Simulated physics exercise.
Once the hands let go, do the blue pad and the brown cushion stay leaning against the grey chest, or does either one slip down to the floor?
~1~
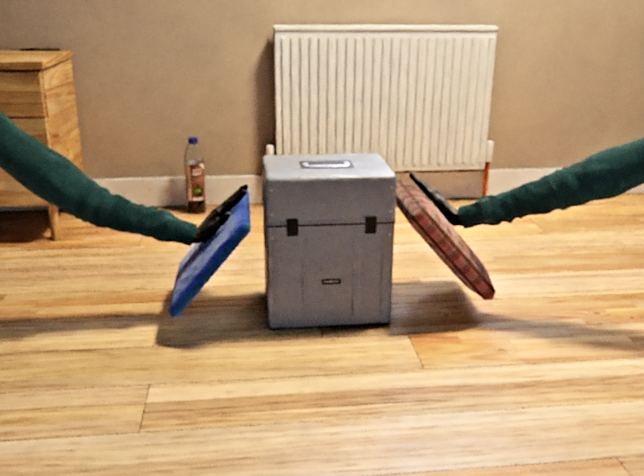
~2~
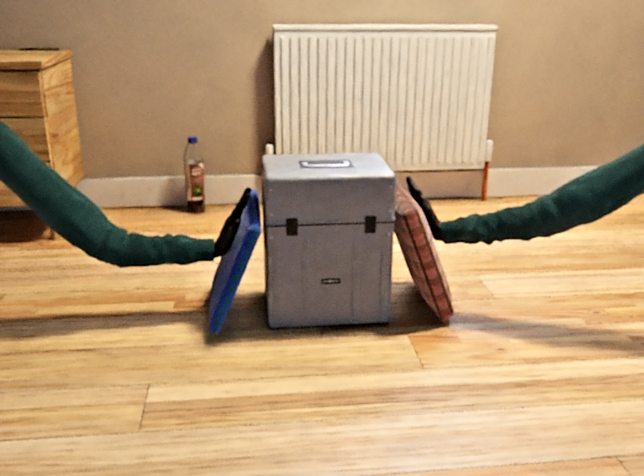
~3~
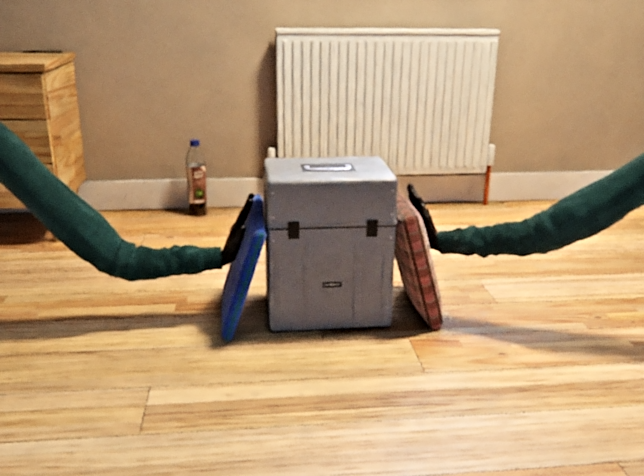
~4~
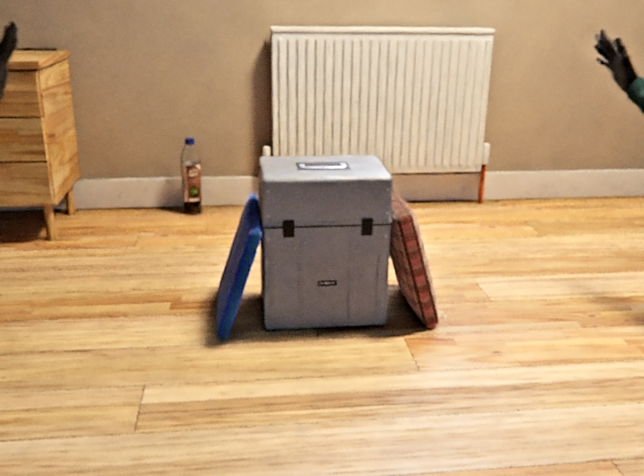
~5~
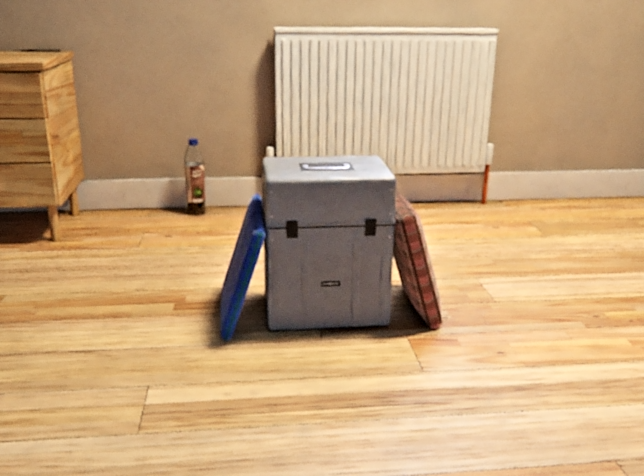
They both stay leaning against the chest. Neither the blue pad on the left nor the brown cushion on the right slips down after the hands let go.
